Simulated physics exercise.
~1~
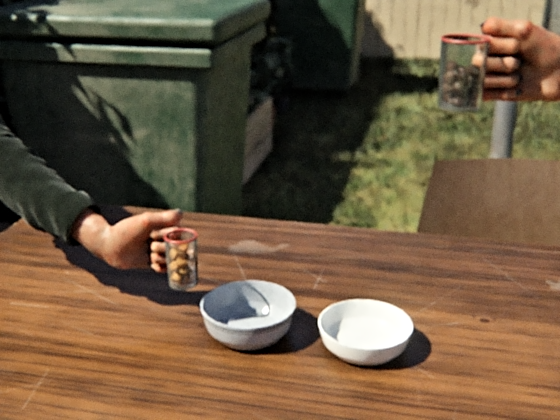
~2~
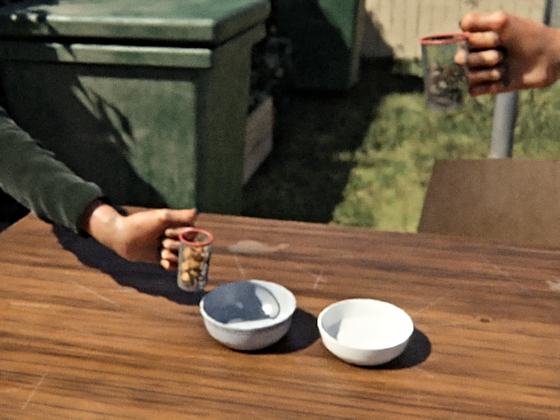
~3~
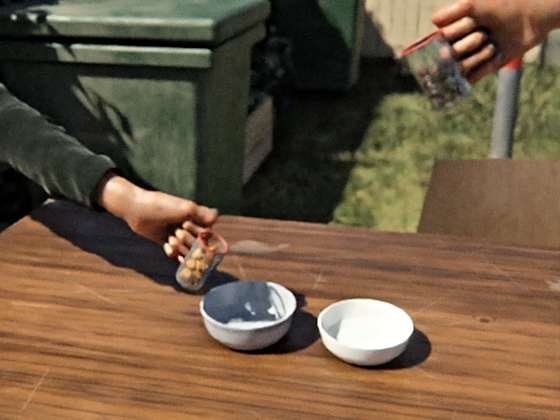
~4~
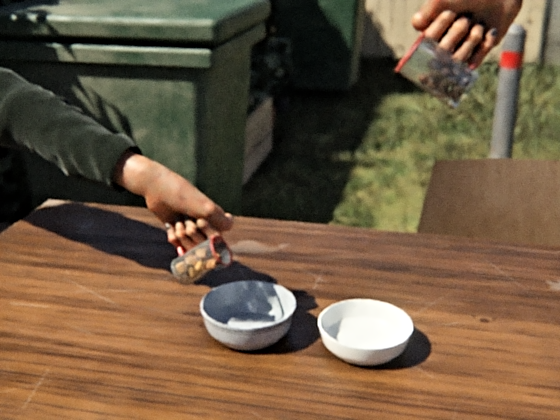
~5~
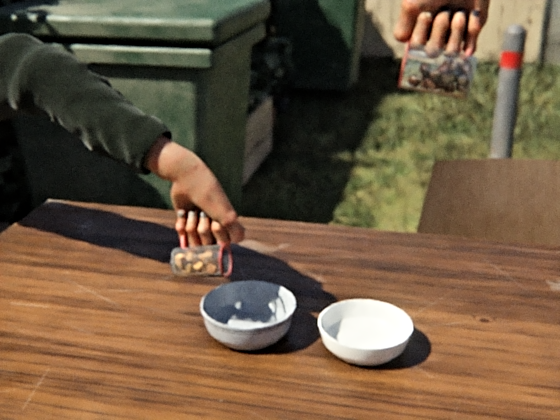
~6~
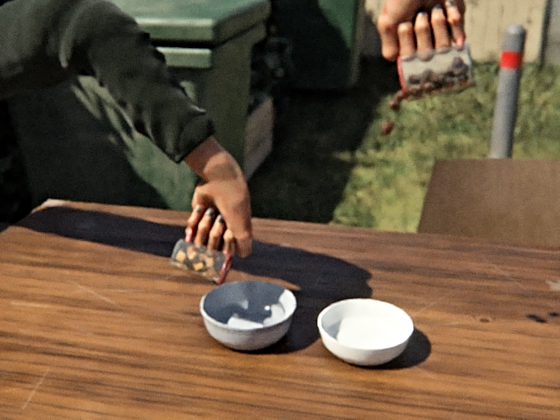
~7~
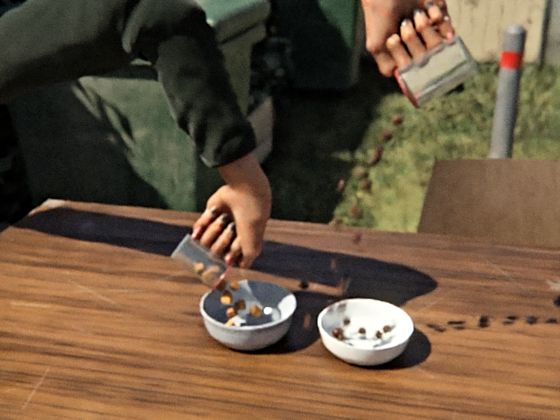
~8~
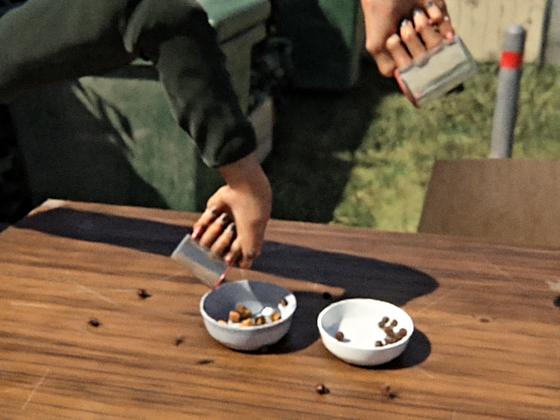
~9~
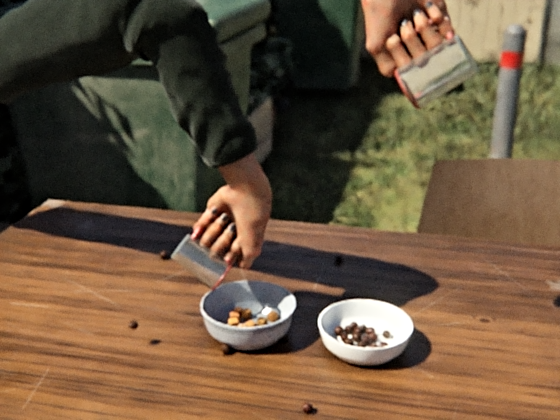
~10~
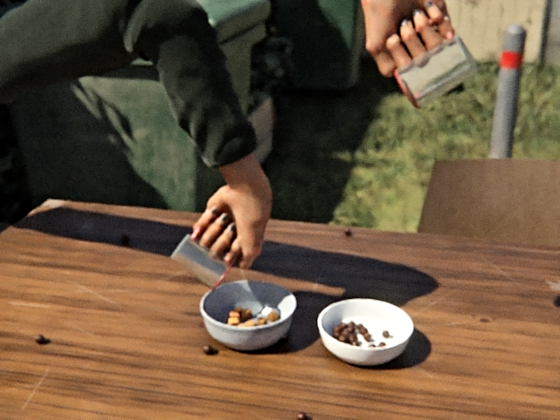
Two hands hold clear, red-rimmed cups over a wooden table outdoors, seen from slightly above, with green bins and grass behind. The dark-sleeved arm on the left keeps its cup low, while the hand at the upper right holds its cup much higher. Below sit a grey-white bowl and a white bowl to its right. Both hands tilt their cups until they are upside down. Tan pieces drop from the left cup into the near bowl, while dark pieces fall farther toward the white one. All the tan pieces land inside, but several dark ones bounce and scatter across the table.
